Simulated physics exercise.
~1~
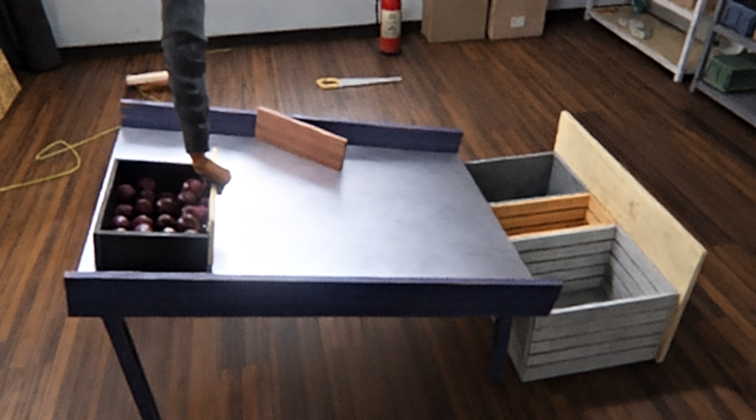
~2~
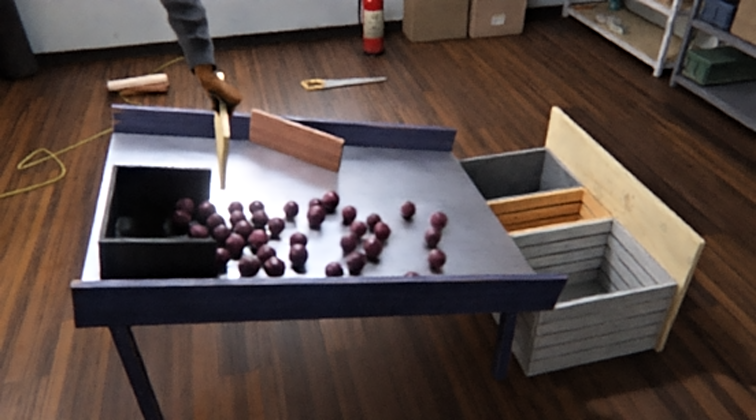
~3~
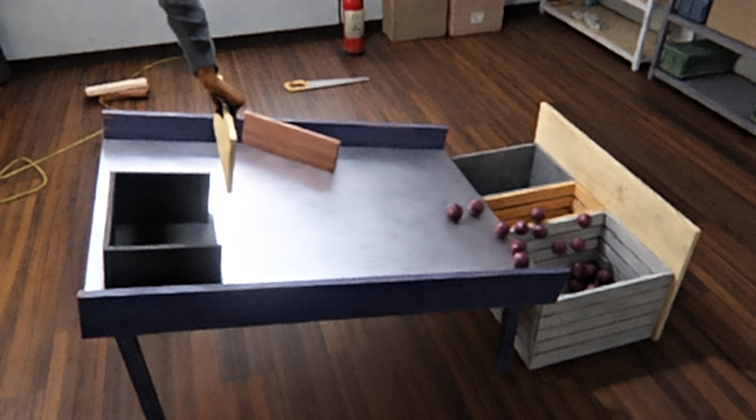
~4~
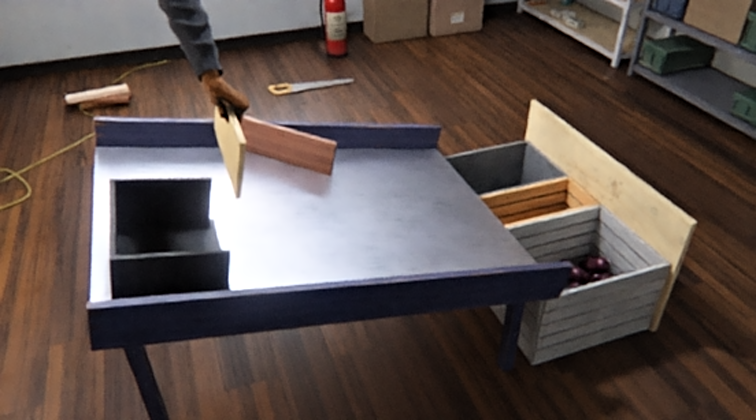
Dark red onions roll from a black pen down the table, mostly into the white bin.
